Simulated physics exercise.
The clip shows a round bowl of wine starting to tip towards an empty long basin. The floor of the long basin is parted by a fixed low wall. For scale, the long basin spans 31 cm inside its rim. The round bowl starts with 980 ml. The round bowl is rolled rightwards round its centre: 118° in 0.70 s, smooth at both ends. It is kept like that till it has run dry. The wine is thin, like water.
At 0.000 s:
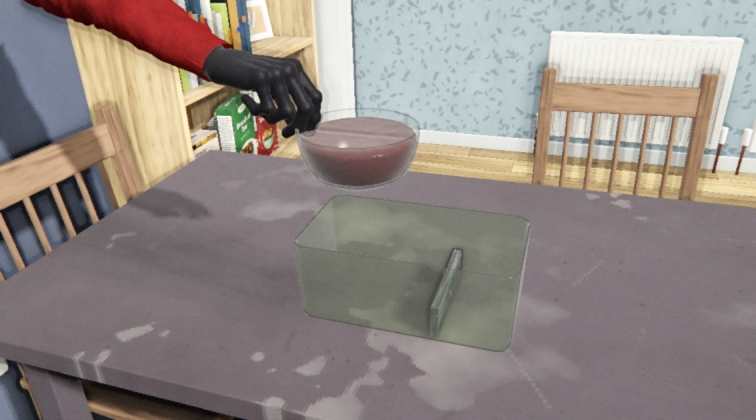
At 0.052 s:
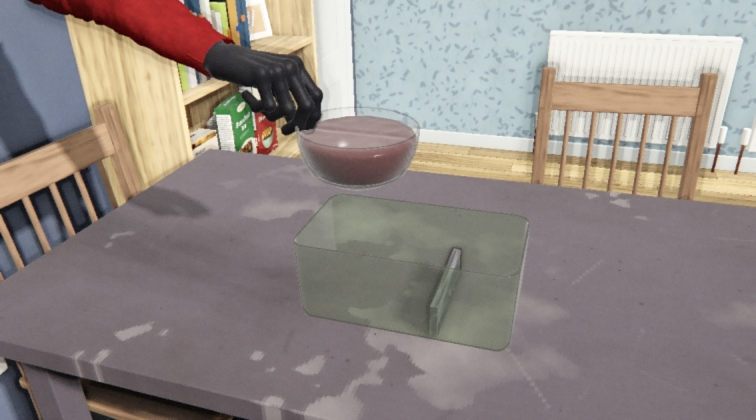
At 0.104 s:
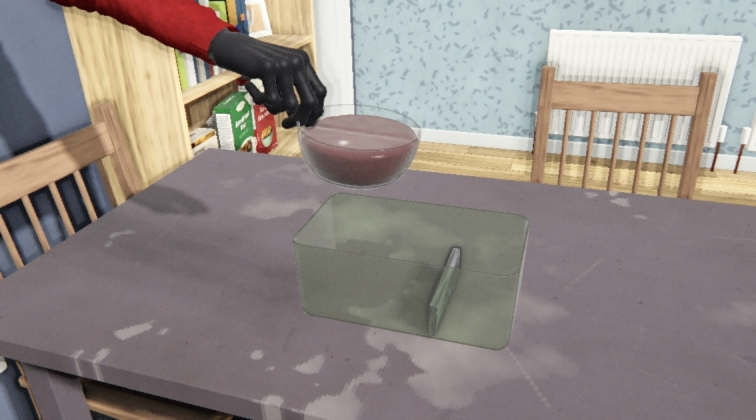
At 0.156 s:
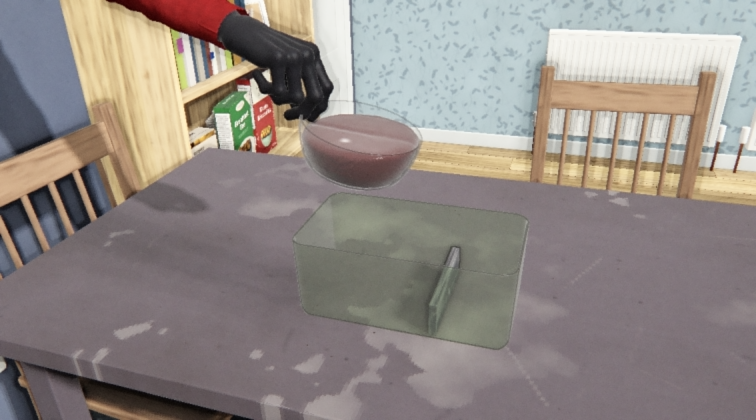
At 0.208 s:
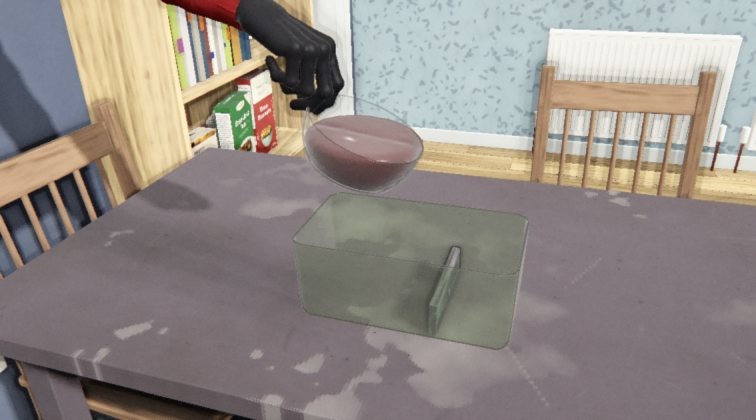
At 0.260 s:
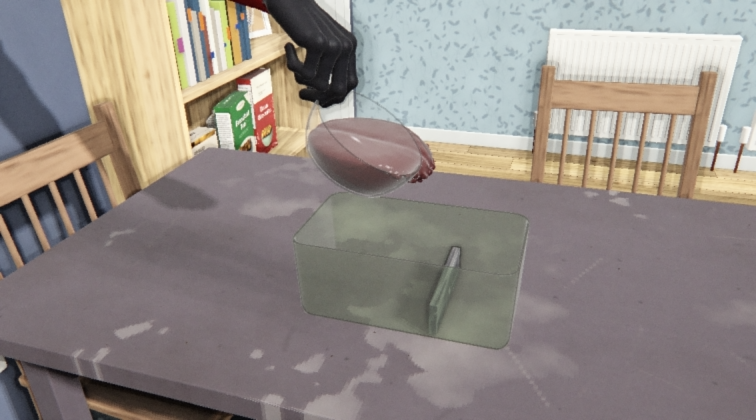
A black-gloved hand tilted a clear round bowl of dark red liquid rightwards above an empty, greenish see-through basin on a table, slowly then further, until some liquid slipped over the bowl's right rim.
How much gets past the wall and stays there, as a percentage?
The far part has some 38 per cent.
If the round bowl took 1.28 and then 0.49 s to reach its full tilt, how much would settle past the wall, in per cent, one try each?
In turn about 60 and 30 per cent.
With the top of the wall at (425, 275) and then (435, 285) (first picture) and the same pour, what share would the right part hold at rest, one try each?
First 60, then 45 per cent.
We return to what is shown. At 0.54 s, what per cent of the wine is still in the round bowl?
Near 8 in a hundred.
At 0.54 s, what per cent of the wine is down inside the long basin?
Near 76 in a hundred.
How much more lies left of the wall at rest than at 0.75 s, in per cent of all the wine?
About 5 per cent.
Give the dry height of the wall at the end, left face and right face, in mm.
Some 32 mm on the left and 26 mm on the right.
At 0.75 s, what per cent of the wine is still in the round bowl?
Near 0 in a hundred.
Then, 0.54 s in, the tilt is 104° and 8 per cent is still to pour, 31 is left of the wall and 44 right of it.
Then, 0.75 s in, the tilt is 118° and 0 per cent is still to pour, 53 is left of the wall and 32 right of it.
Then, 0.96 s in, the tilt is 118° and 0 per cent is still to pour, 58 is left of the wall and 38 right of it.
Then, 1.20 s in, the tilt is 118° and 0 per cent is still to pour, 58 is left of the wall and 38 right of it.
Finally, 58 per cent lies left of the wall, 38 right of it and 4 outside.
